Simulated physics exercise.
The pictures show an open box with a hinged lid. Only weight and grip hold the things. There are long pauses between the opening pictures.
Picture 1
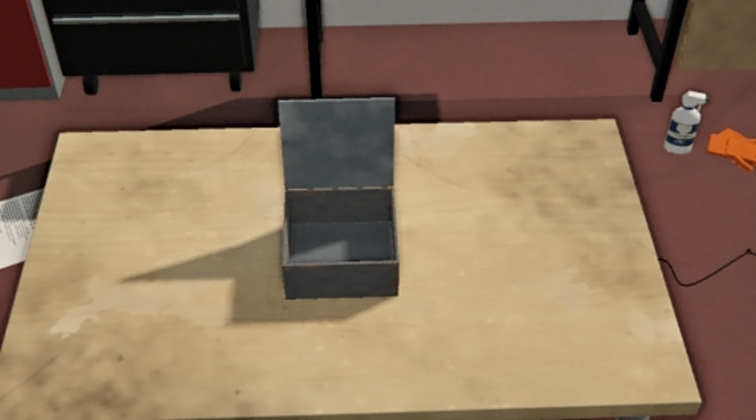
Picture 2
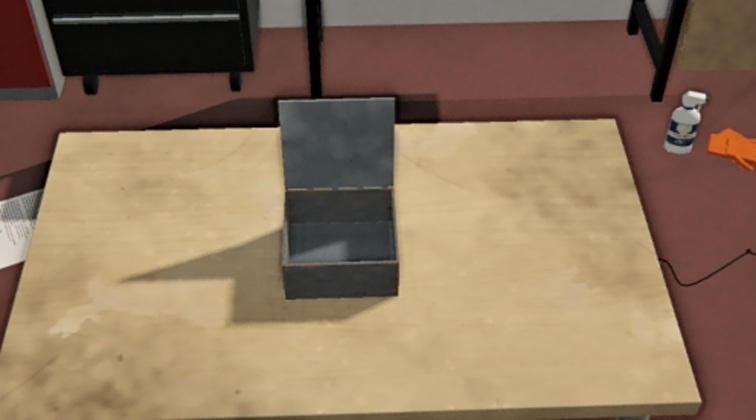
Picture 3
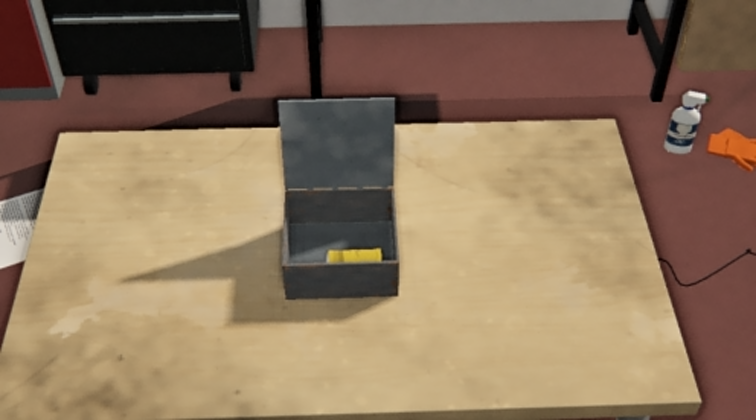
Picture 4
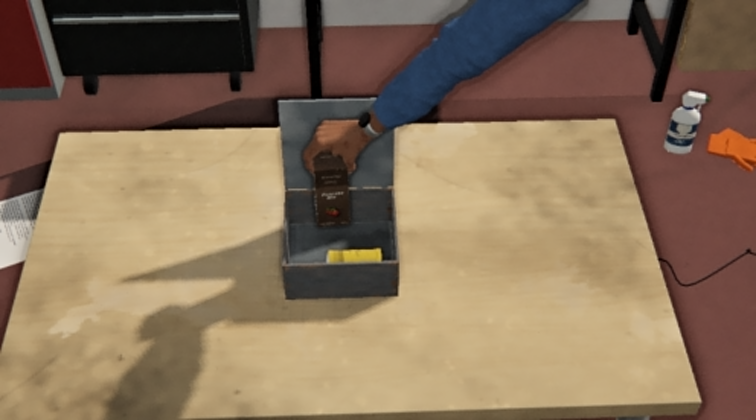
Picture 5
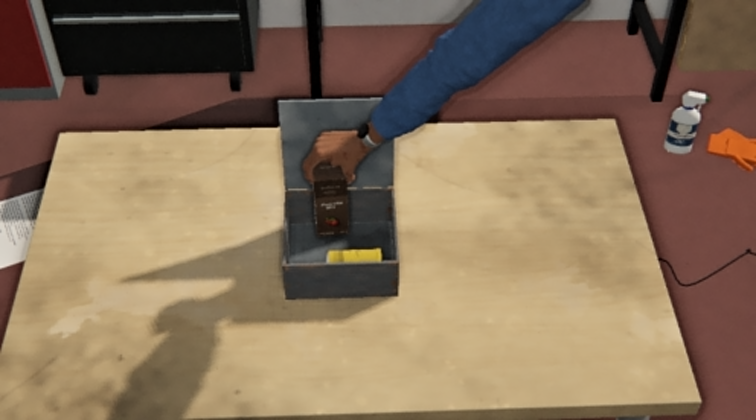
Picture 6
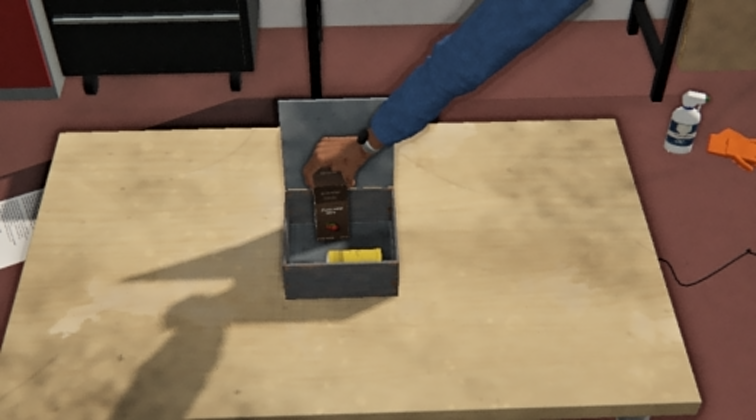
On a wooden table, an open grey box sat empty until a yellow object appeared inside, then a blue-sleeved arm reached in and lowered a dark brown carton into it behind the yellow object.
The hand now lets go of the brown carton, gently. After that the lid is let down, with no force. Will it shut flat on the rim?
The lid stays ajar.
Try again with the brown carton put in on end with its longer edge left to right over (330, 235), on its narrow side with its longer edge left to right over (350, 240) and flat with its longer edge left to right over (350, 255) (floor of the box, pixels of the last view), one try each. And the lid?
First try: It is held up; second try: It shuts flat; third try: It sits on the rim.
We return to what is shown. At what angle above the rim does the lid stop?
Some 40° above the rim.
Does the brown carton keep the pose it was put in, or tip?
It keeps its pose.
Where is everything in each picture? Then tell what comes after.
In the first picture, the last thing is not in view yet.
In the second picture, the last thing is not in view yet.
In the third picture, the last thing is not in view yet.
In the fourth picture, coming down; brown carton (332, 189).
In the fifth picture, coming down; brown carton (331, 199).
In the sixth picture, in place under the hand; brown carton (331, 205).
Then, 0.30 s after the last picture, brown carton slid about its own width near (332, 229).
Then, 1.20 s after the last picture, lid starting down; brown carton slid about its own width near (332, 230).
Then, 1.50 s after the last picture, lid 66° above the rim; brown carton slid about its own width near (332, 230).
Then, 1.70 s after the last picture, lid 47° above the rim; brown carton slid about its own width near (332, 230).
At rest, lid 41° above the rim; moved from the start, brown carton; yellow tin in place. Seen from the same camera at the end, brown carton near (332, 230).
